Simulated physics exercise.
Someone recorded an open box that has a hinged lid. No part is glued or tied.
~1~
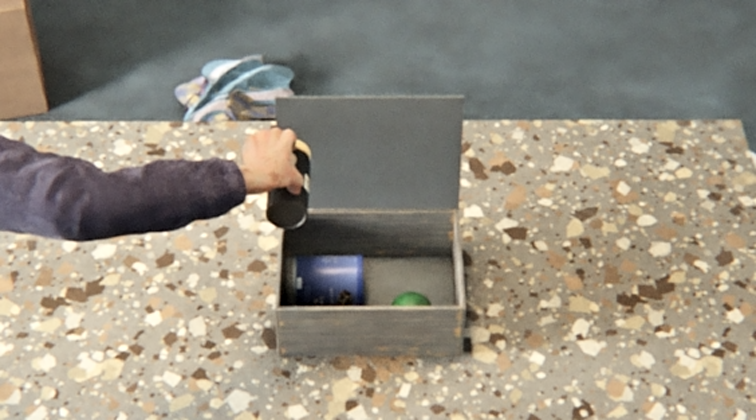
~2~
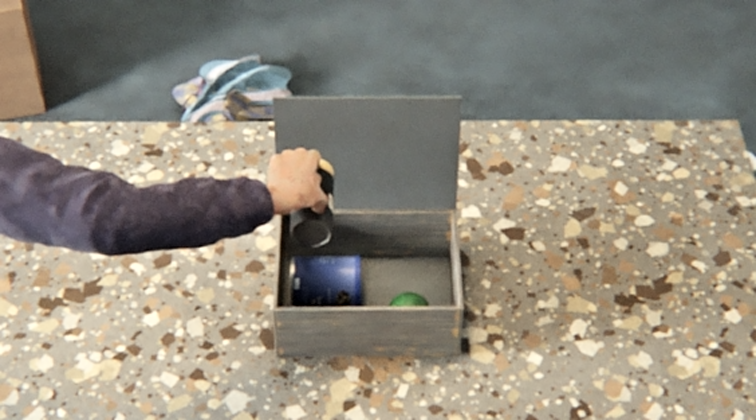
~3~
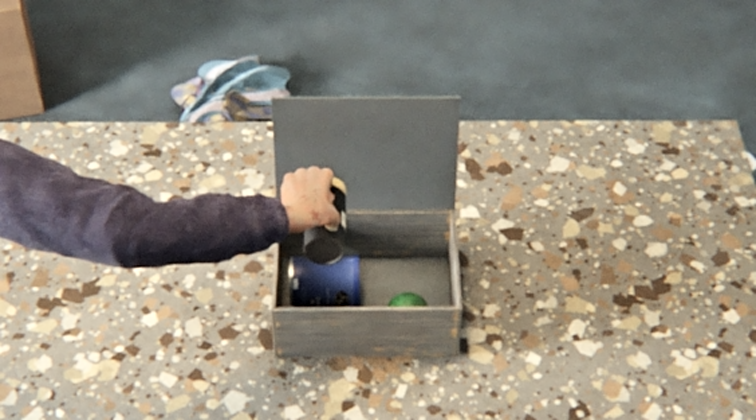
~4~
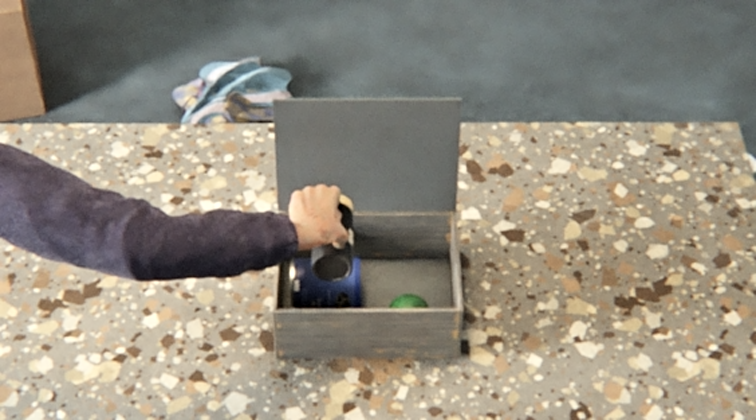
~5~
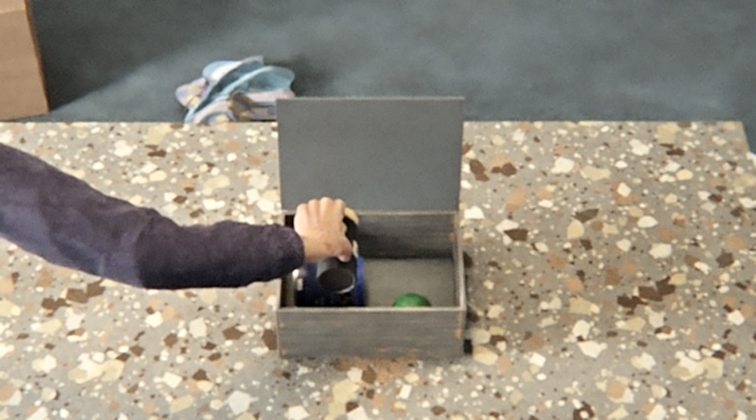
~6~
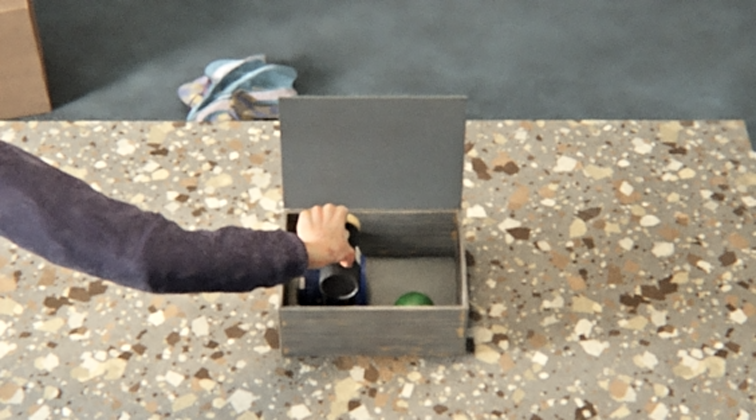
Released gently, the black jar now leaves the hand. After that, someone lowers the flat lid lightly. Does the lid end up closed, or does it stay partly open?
The lid ends up partly open.
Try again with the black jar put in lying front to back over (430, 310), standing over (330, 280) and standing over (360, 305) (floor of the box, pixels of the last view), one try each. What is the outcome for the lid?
Going through the three tries, the lid settles all the way, then hangs open, then hangs open.
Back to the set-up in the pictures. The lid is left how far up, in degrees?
About 6° above the rim.
Then, 1.00 s after the last picture, lid starting down; black jar rolled about its own width near (365, 283).
Then, 1.50 s after the last picture, lid 67° above the rim; black jar rolled well along near (374, 309); blue tin rolled a little.
Then, 1.80 s after the last picture, lid 33° above the rim; black jar rolled well along near (374, 309); blue tin rolled a little.
Then, 2.00 s after the last picture, lid 6° above the rim; black jar rolled well along near (375, 309); blue tin rolled a little.
At rest, lid 6° above the rim; moved from the start, blue tin and black jar; green ball in place. Seen from the same camera at the end, black jar near (375, 309).
